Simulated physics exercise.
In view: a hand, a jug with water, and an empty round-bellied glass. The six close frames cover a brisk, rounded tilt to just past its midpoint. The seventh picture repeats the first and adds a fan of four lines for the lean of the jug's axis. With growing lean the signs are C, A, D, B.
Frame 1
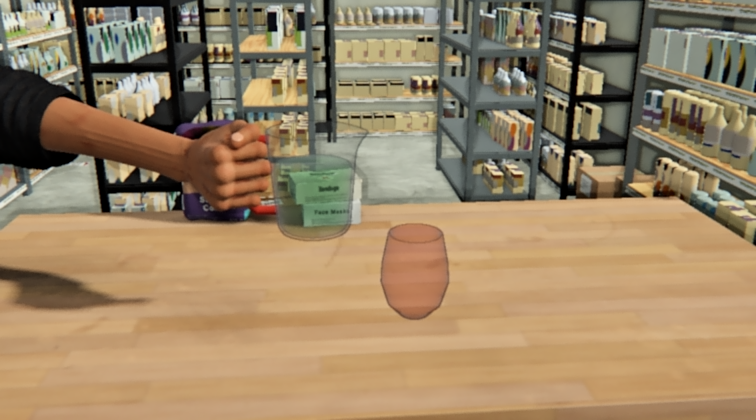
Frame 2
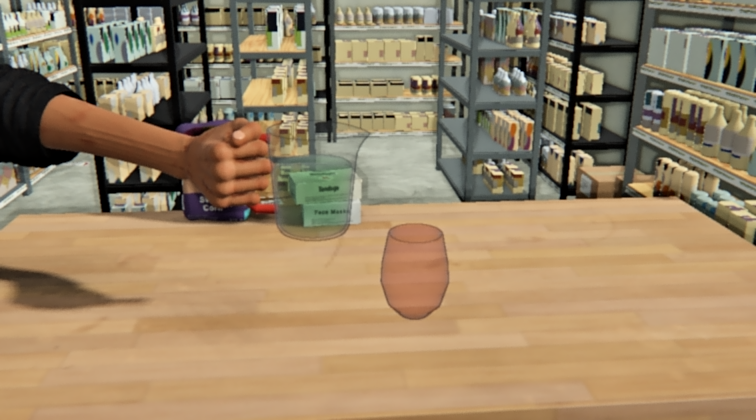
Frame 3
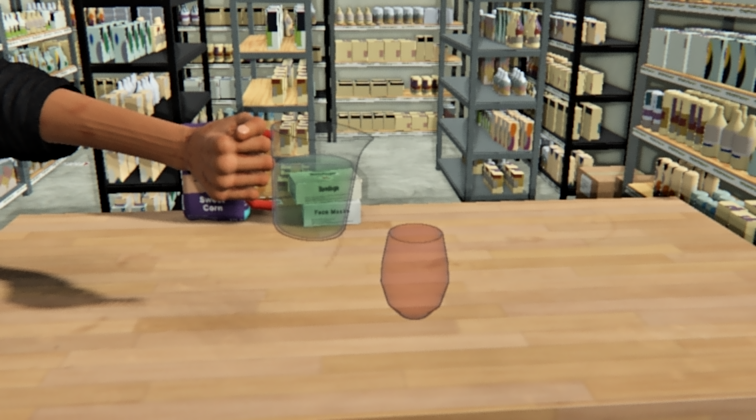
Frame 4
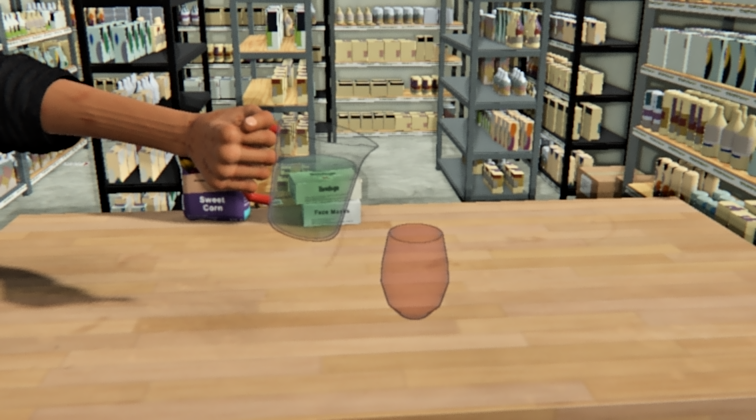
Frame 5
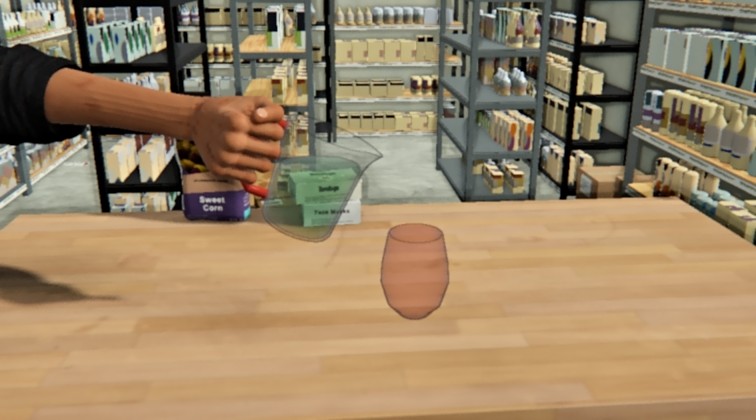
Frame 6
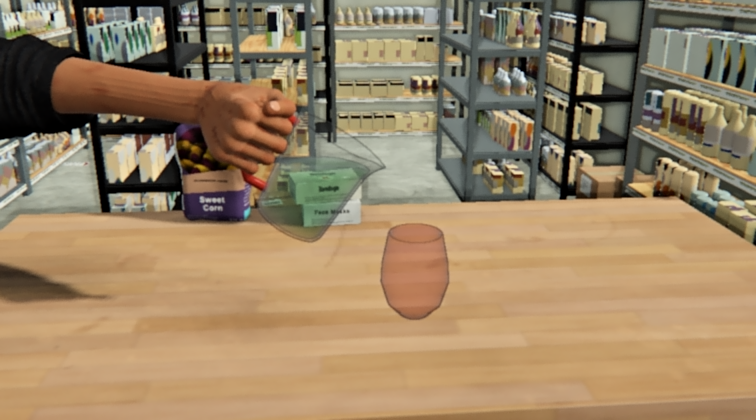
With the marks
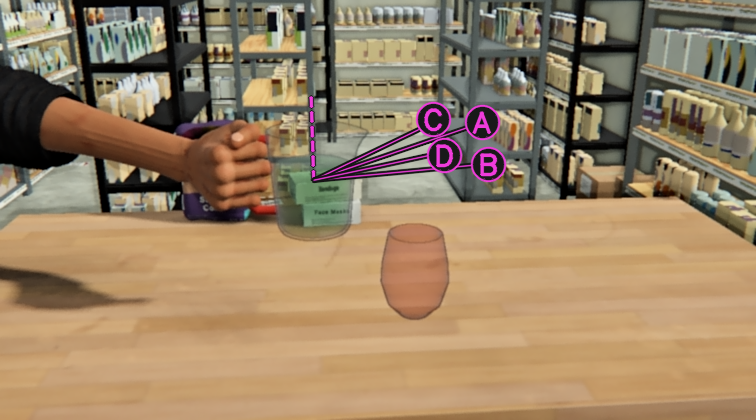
A hand gripping the red handle of a clear jug holds it upright above a wooden table, to the left of a reddish, round-bellied glass. The hand then rises slightly and tilts the jug rightward, gradually at first and then further, revealing a sweet corn package behind, while the glass stays still.
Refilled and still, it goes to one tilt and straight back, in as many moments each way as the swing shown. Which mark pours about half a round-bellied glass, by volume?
C.
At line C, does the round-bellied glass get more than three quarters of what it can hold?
No.
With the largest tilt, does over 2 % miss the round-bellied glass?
Yes.
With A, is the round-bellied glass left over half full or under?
Over.
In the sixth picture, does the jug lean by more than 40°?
No.
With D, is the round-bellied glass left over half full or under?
Over.
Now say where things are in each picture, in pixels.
The first frame shows upright, lip at (367, 131); rim of the round-bellied glass round (416, 232); nothing has left yet.
The second frame shows upright, lip at (369, 133); nothing has left yet.
The third frame shows tipped about 6°, lip at (372, 138); nothing has left yet.
The fourth frame shows tipped about 13°, lip at (377, 145); nothing has left yet.
The fifth frame shows tipped about 22°, lip at (382, 155); nothing has left yet.
The sixth frame shows tipped about 31°, lip at (384, 166); nothing has left yet.
In magenta, A at (466, 128); B at (471, 165); C at (419, 129); D at (427, 155).
If A is chosen, the round-bellied glass ends with about 69 % of what it can hold.
If B is chosen, the round-bellied glass ends with about 67 % of what it can hold; 28 % of the water is spilt.
If C is chosen, the round-bellied glass ends with about 50 % of what it can hold.
If D is chosen, the round-bellied glass ends with about 81 % of what it can hold; 5 % of the water is spilt.
